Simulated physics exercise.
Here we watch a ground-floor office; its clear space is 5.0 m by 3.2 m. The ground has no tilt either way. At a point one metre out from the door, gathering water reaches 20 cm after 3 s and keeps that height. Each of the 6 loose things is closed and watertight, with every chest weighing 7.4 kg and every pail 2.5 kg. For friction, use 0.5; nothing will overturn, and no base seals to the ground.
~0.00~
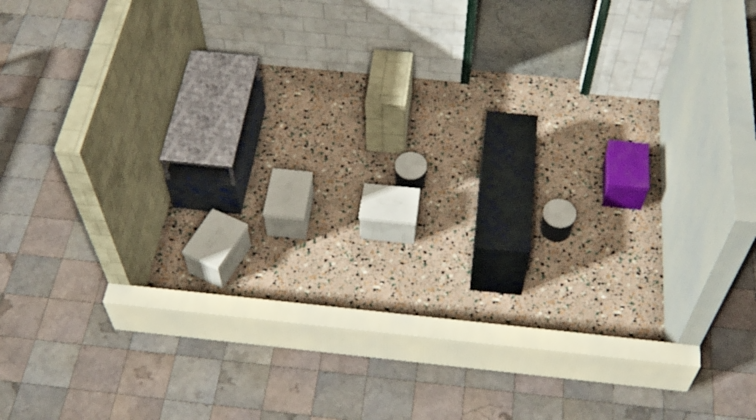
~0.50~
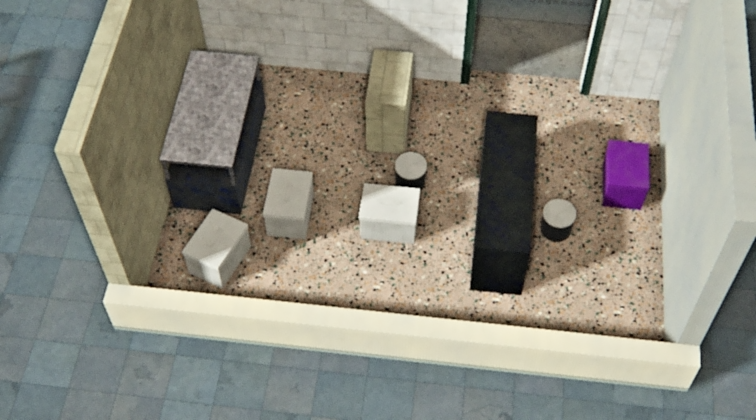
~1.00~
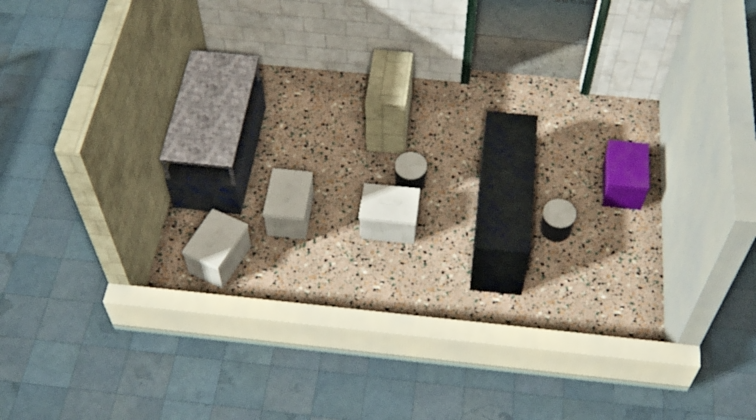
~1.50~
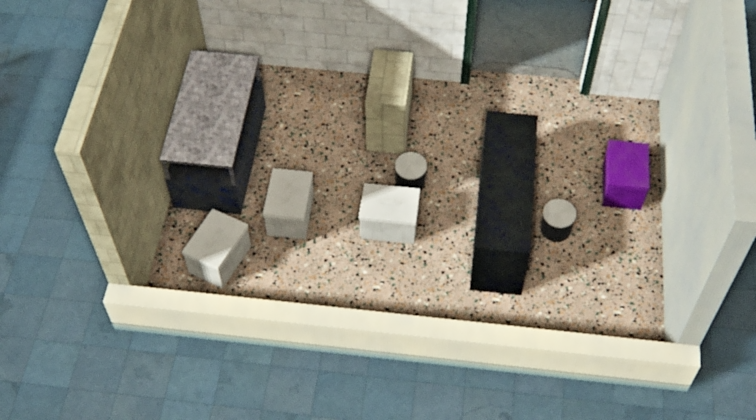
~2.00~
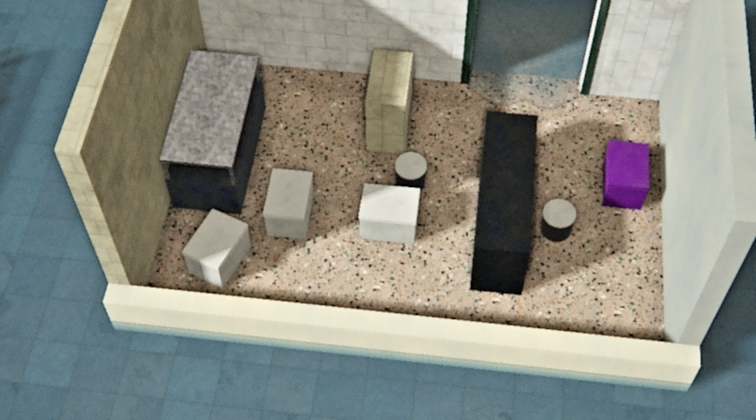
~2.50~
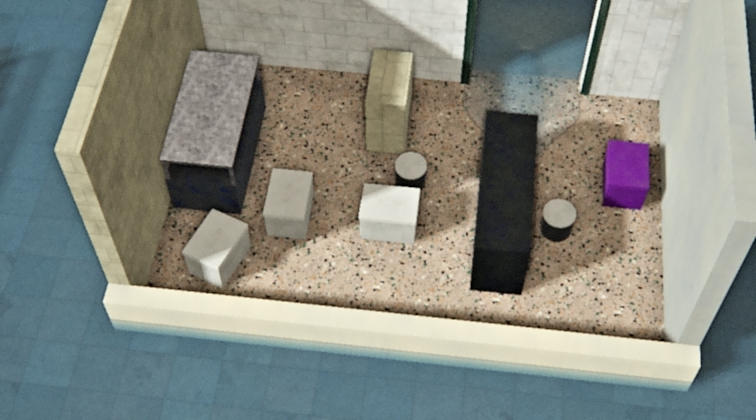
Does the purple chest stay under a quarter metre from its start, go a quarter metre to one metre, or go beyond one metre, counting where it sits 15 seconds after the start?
It will likely make a long trip.
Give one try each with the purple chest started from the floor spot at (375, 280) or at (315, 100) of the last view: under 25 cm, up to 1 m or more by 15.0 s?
At the first spot it winds up well off, and at the second it edges a bit.
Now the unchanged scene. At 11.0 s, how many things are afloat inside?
That would be 6 of them.
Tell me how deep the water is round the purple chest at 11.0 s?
Roughly 14 cm deep.
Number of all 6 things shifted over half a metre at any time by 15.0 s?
That comes to 5.
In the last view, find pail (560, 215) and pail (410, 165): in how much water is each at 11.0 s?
Around 6 cm and 6 cm.
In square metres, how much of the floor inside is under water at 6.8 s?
Some 13 m2 of it.
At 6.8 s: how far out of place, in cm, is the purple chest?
It has shifted about 100 cm.
After 3.5 s the purple chest is near (629, 164), 0.0 m from its start, aground; 0 afloat.
After 6.8 s the purple chest is near (641, 243), 1.0 m from its start, afloat; 3 afloat.
After 11.0 s the purple chest is near (306, 271), 3.4 m from its start, afloat; 6 afloat.
After 15.0 s the purple chest is near (231, 240), 4.0 m from its start, afloat; 6 afloat.
